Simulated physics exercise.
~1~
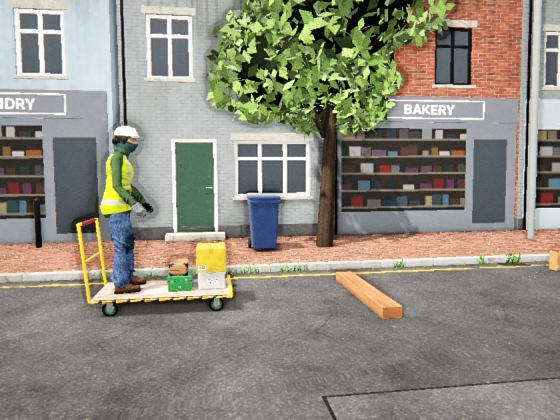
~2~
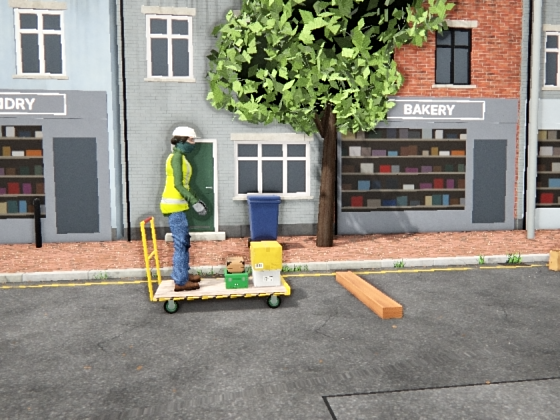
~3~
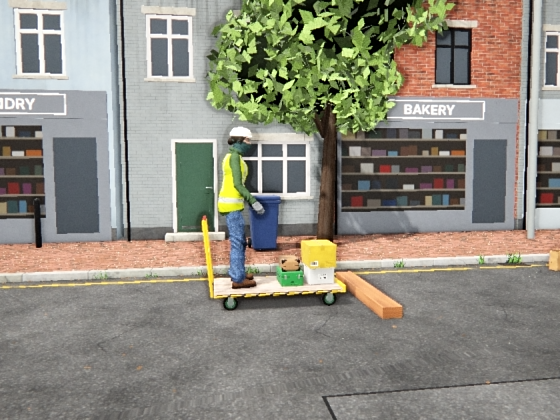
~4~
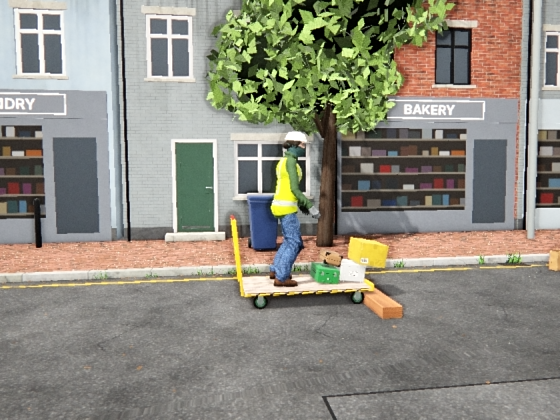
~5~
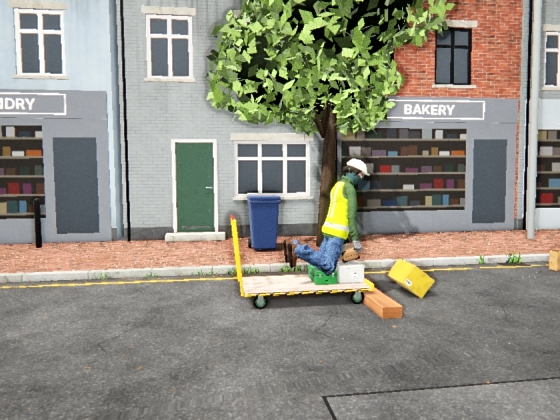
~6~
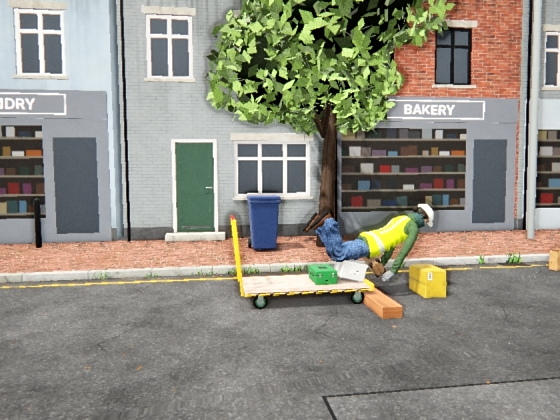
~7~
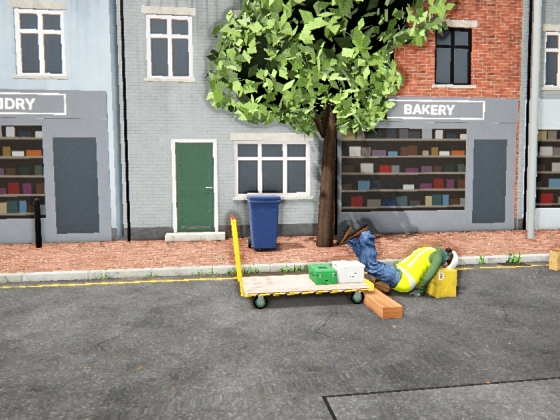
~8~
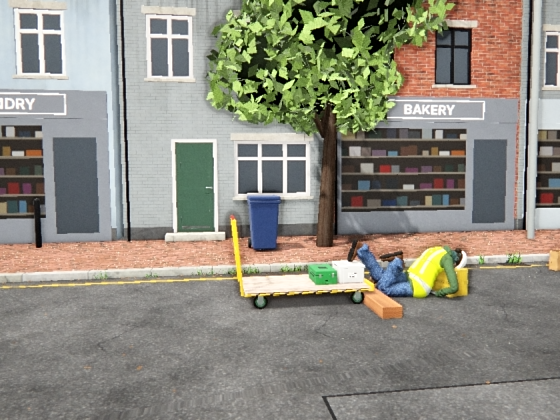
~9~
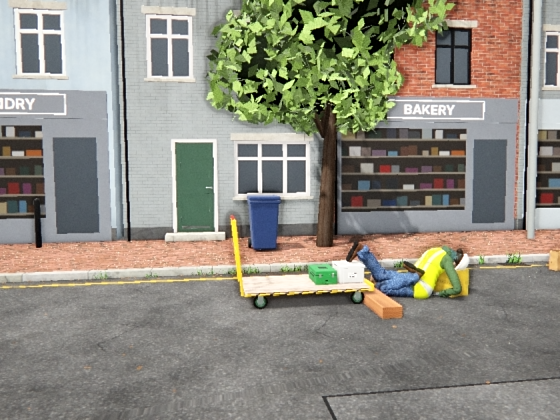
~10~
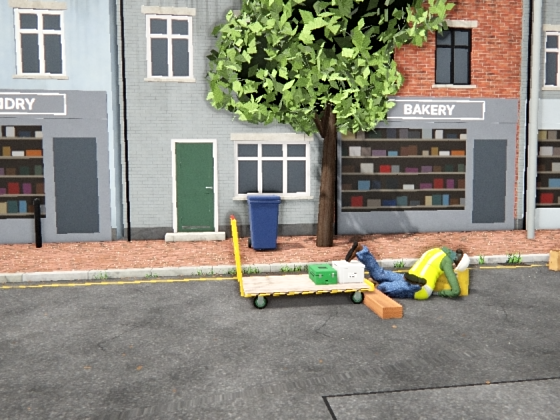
A worker in a white helmet and yellow vest stands on a flat yellow-edged trolley rolling right along a grey street, seen side-on from a still viewpoint, with a bakery, a tree and a blue bin behind. A yellow carton sits on a white tote beside a brown item and a green box. The trolley hits an orange-brown beam and stops dead. The carton slides off the front and tumbles onto the road, and the worker pitches headlong after it. The worker ends slumped against the carton, while the green box and white tote stay aboard.
